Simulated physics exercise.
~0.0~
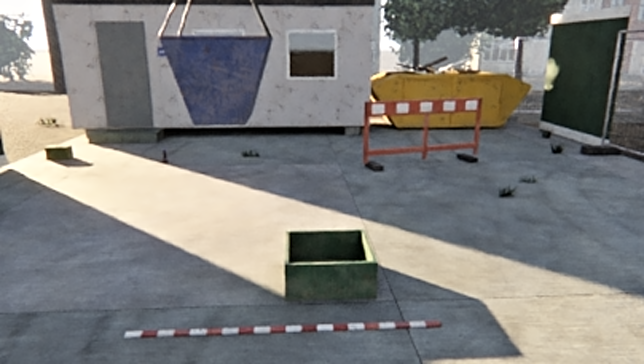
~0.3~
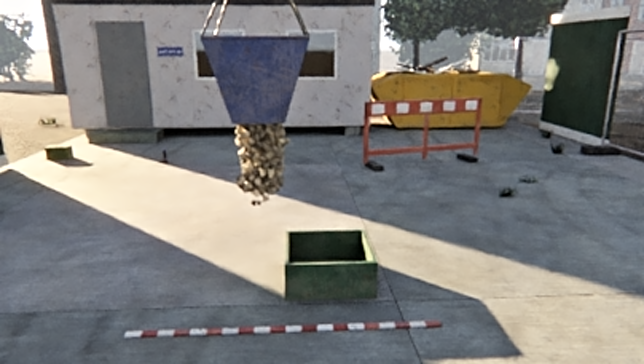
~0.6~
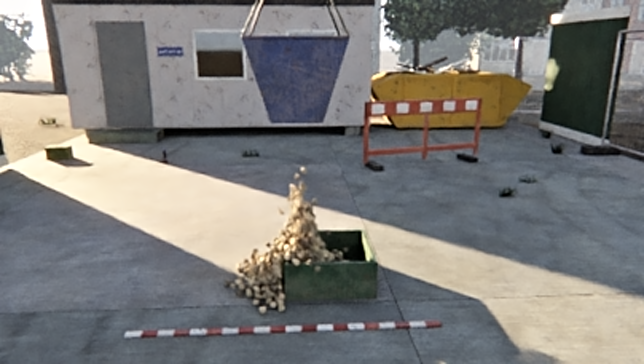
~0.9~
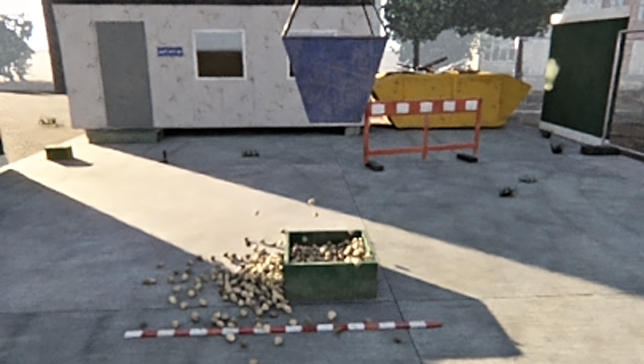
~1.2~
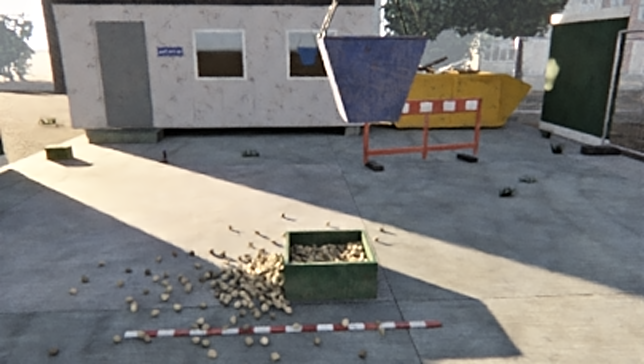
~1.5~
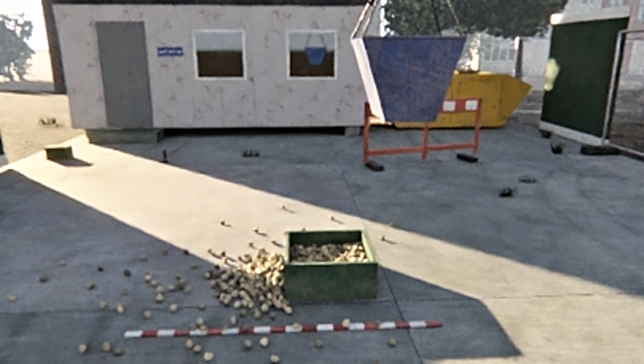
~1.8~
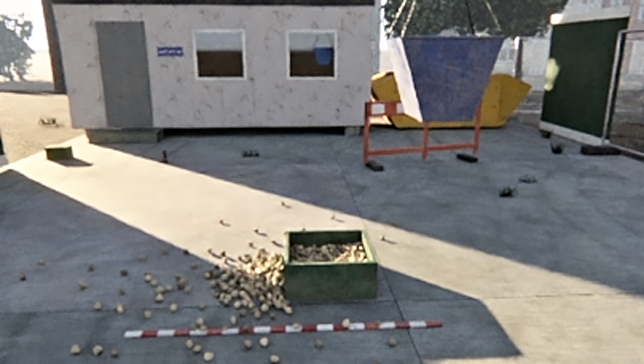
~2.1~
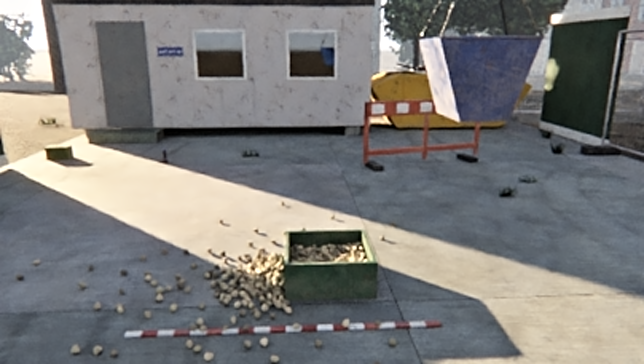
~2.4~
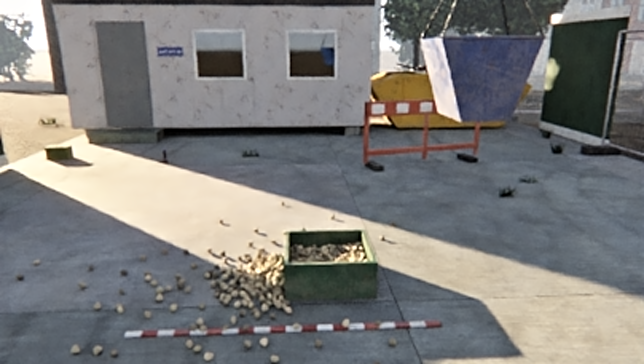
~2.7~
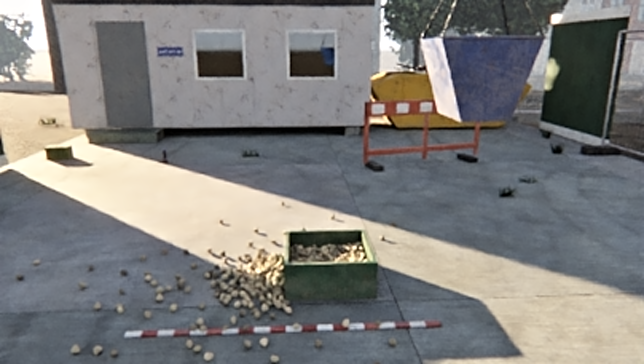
In a paved yard, a moving blue skip drops stones, most landing in a green bin.
